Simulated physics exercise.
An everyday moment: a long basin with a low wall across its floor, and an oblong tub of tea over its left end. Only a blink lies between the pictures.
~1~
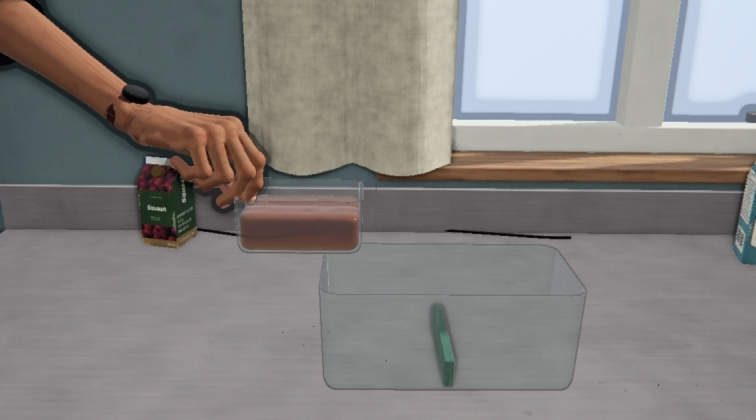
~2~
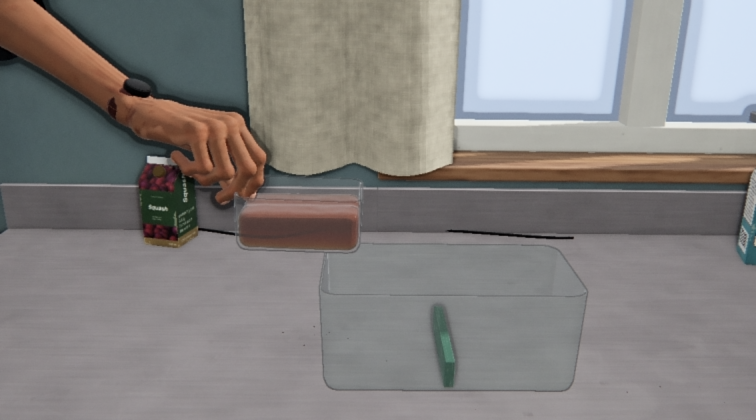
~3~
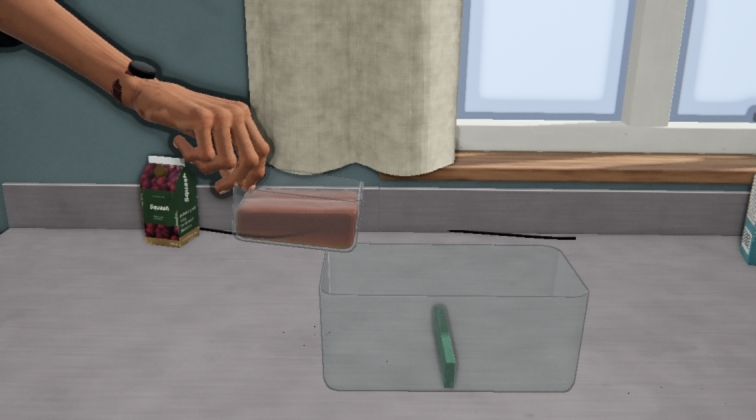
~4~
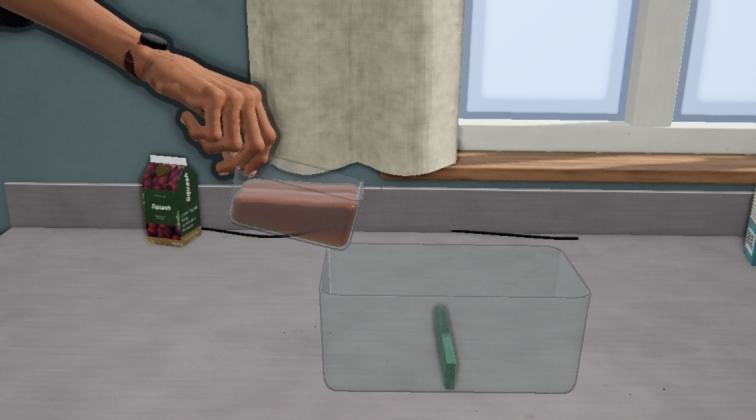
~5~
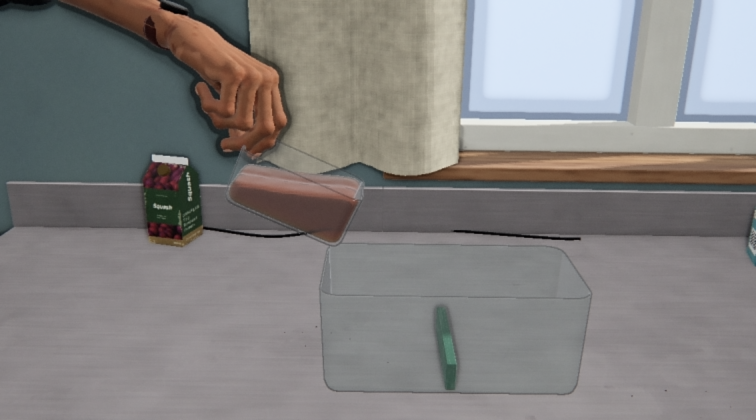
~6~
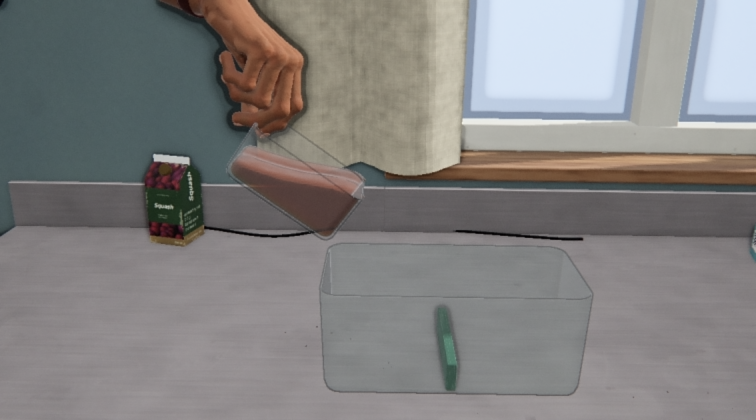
A hand tilted a small clear tub of brownish-pink tea further and further to the right, raising its left end above a long, see-through basin with a low green wall across its floor.
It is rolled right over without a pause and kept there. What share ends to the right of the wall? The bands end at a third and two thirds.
It comes to from a third to two thirds.
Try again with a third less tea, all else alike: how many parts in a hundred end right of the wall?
About 50 per cent.
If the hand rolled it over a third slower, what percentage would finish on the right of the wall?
Close to 55 per cent.
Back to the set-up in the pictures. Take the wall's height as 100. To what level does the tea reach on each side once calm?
The left part 30 per cent, the right part 40.
A moment on, the oblong tub is tipped right over and 29 per cent is still to pour, 12 is left of the wall and 0 right of it.
Next, the oblong tub is tipped right over and 4 per cent is still to pour, 16 is left of the wall and 72 right of it.
Then the oblong tub is tipped right over and 0 per cent is still to pour, 31 is left of the wall and 56 right of it.
Later the oblong tub is tipped right over and 0 per cent is still to pour, 41 is left of the wall and 55 right of it.
In the end 41 per cent lies left of the wall, 55 right of it and 4 outside.
